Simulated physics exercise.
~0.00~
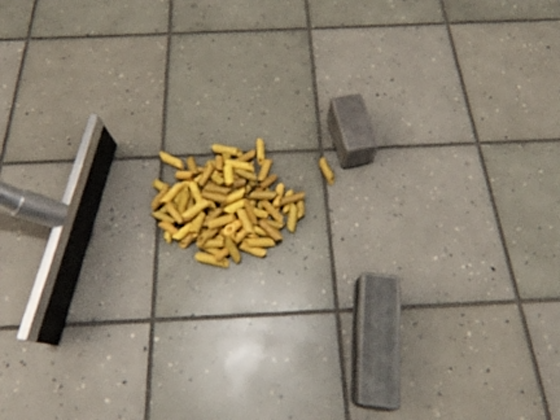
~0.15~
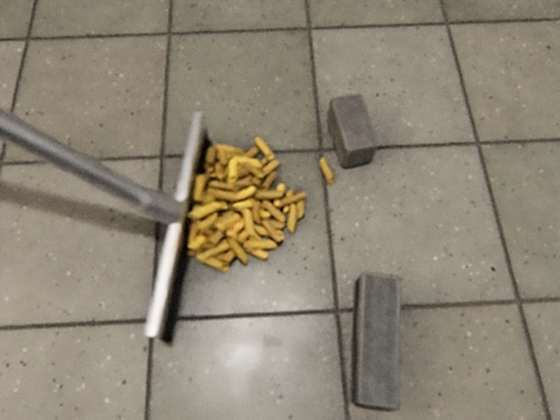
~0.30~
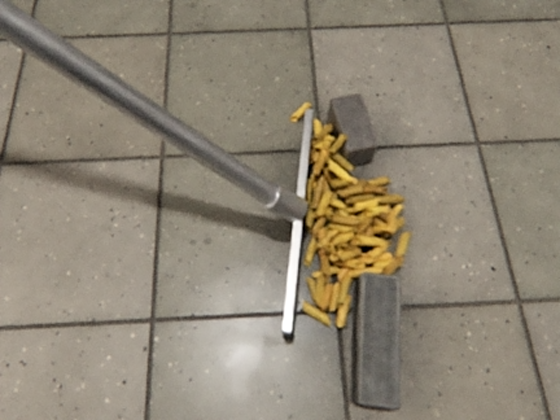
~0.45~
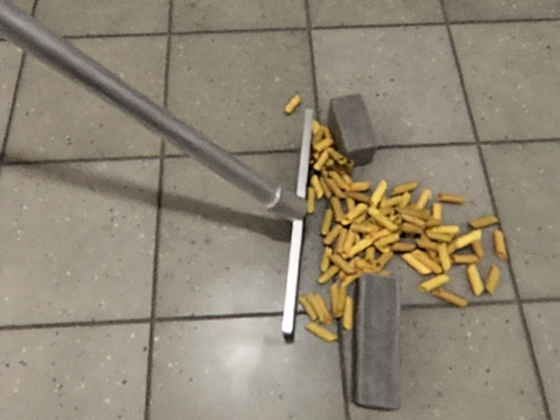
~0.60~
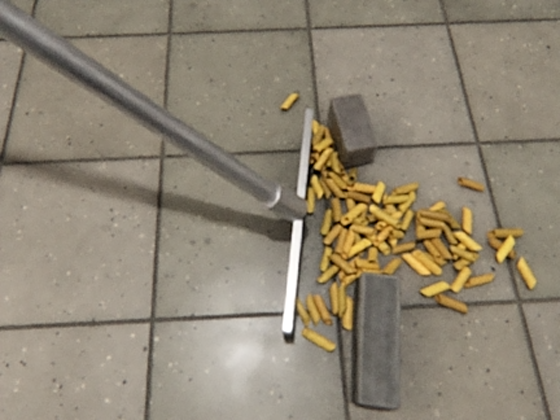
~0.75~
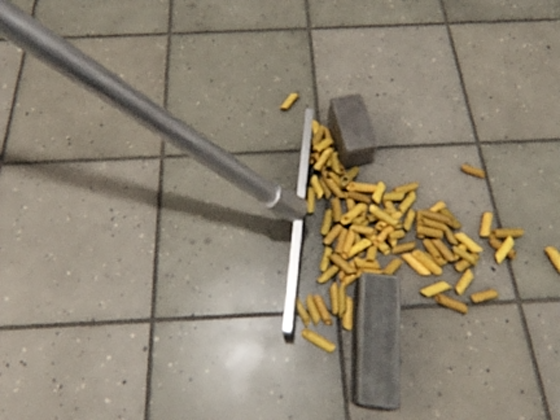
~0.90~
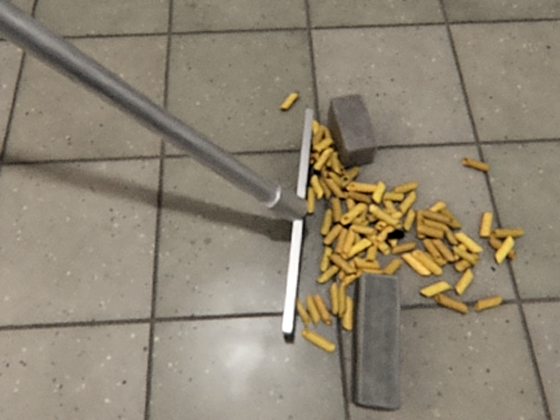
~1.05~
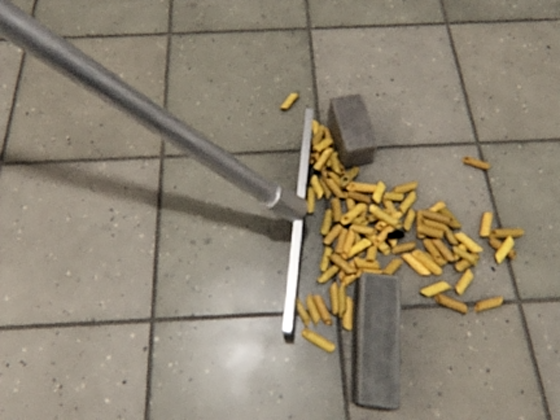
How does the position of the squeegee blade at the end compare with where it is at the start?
At the start the blade stands at the left side of the view, clear of the pasta heap. By the end it has moved to the right and rests just short of the two grey blocks, past where the heap first lay.
